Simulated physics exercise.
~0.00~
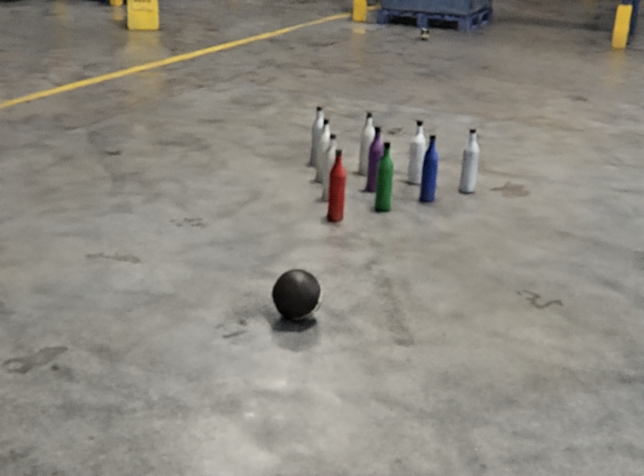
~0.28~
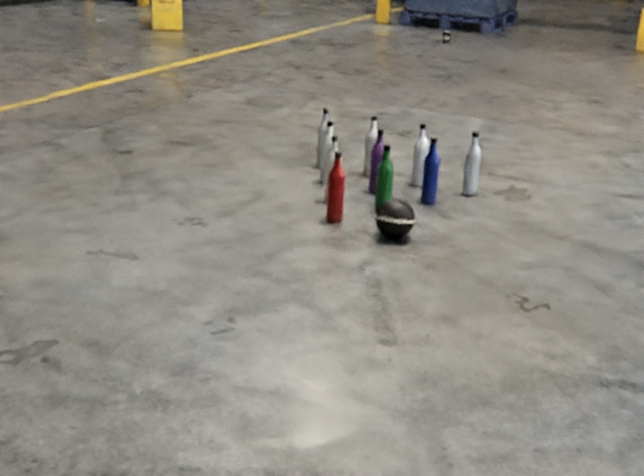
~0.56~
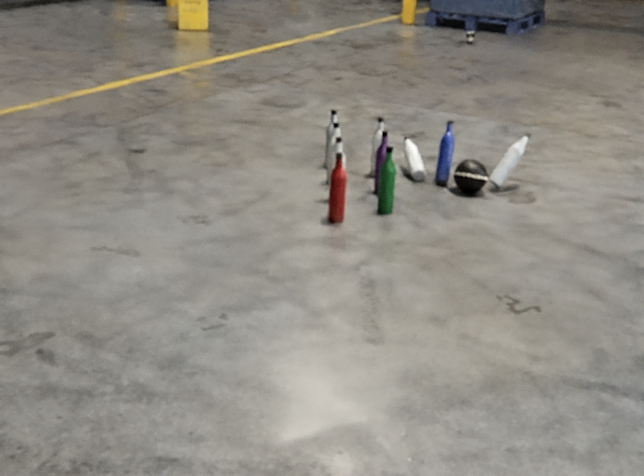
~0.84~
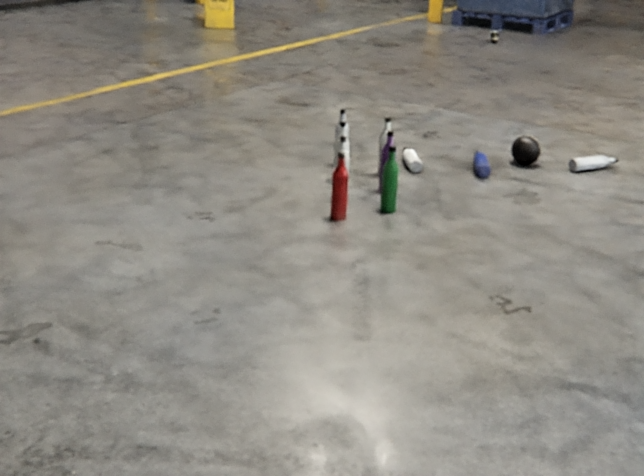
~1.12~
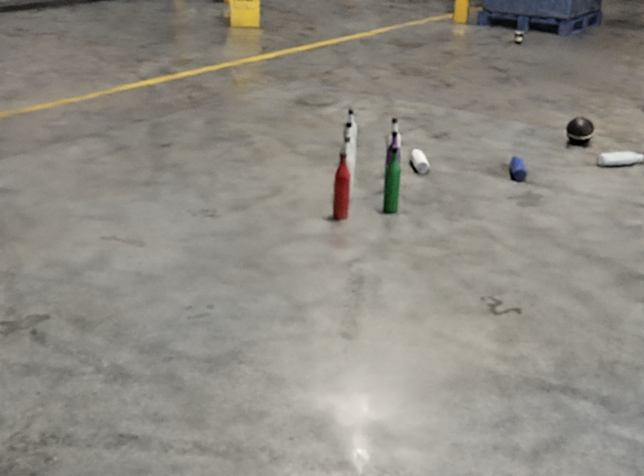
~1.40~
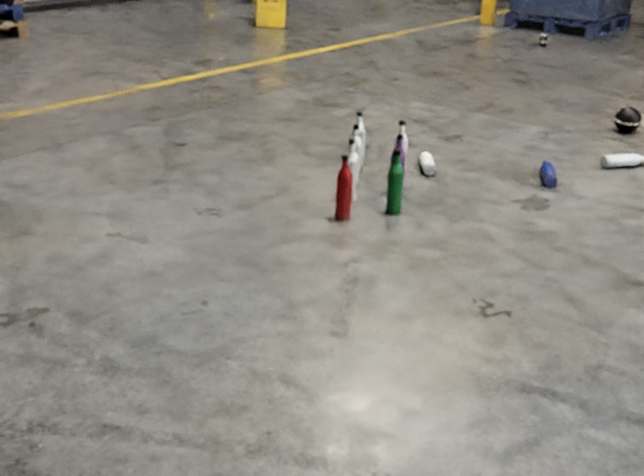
Dark ball rolling across a concrete floor into capped bottles, toppling blue and white ones at right, red and green staying upright.
